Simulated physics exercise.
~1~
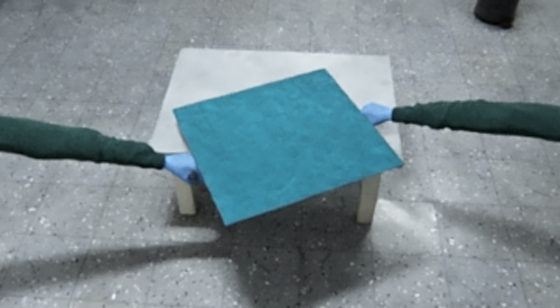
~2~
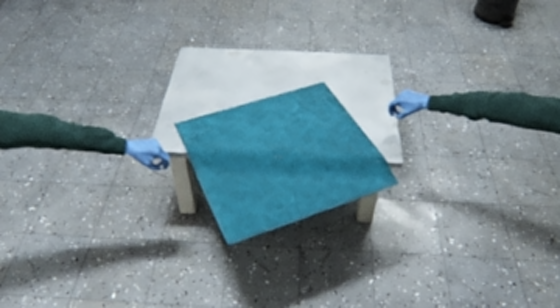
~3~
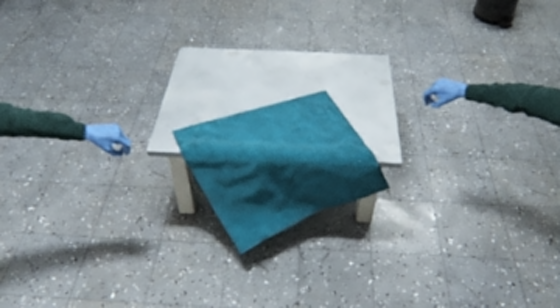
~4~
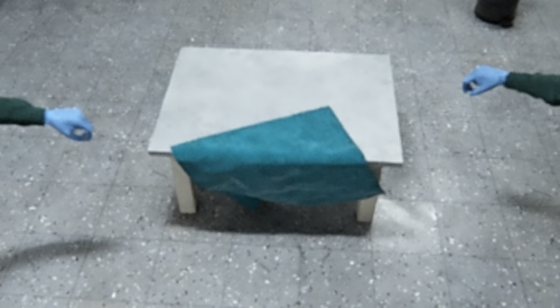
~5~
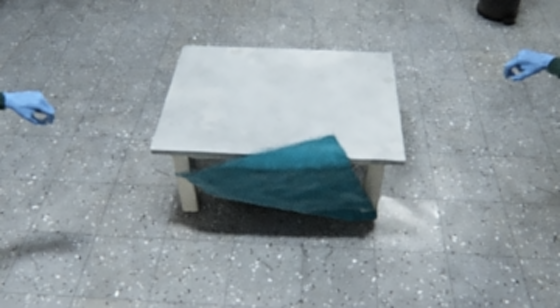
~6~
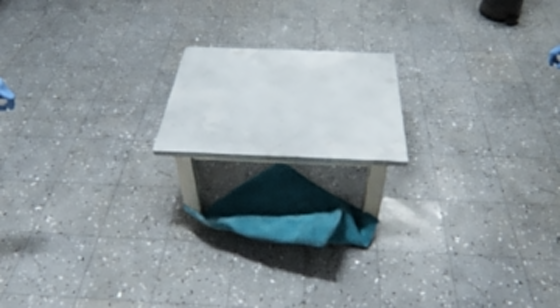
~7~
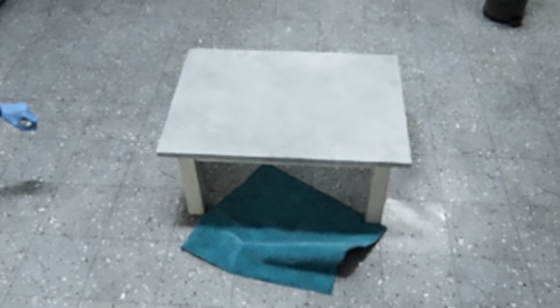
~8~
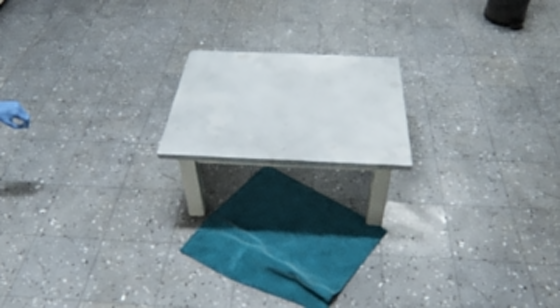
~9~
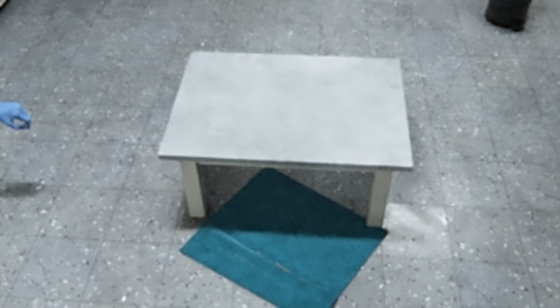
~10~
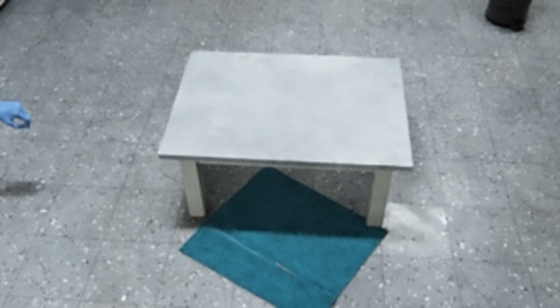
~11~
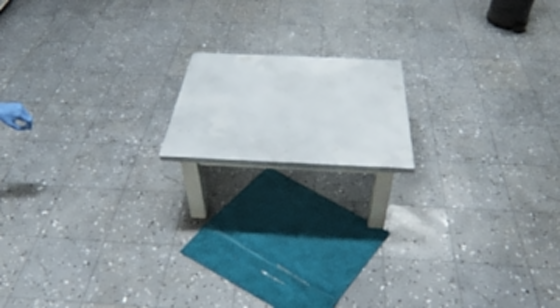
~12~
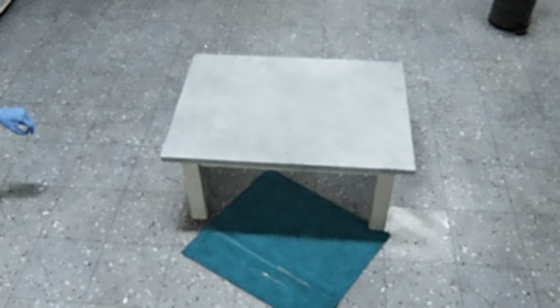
Two gloved hands release a teal cloth, which slides off the table's front edge onto the floor.
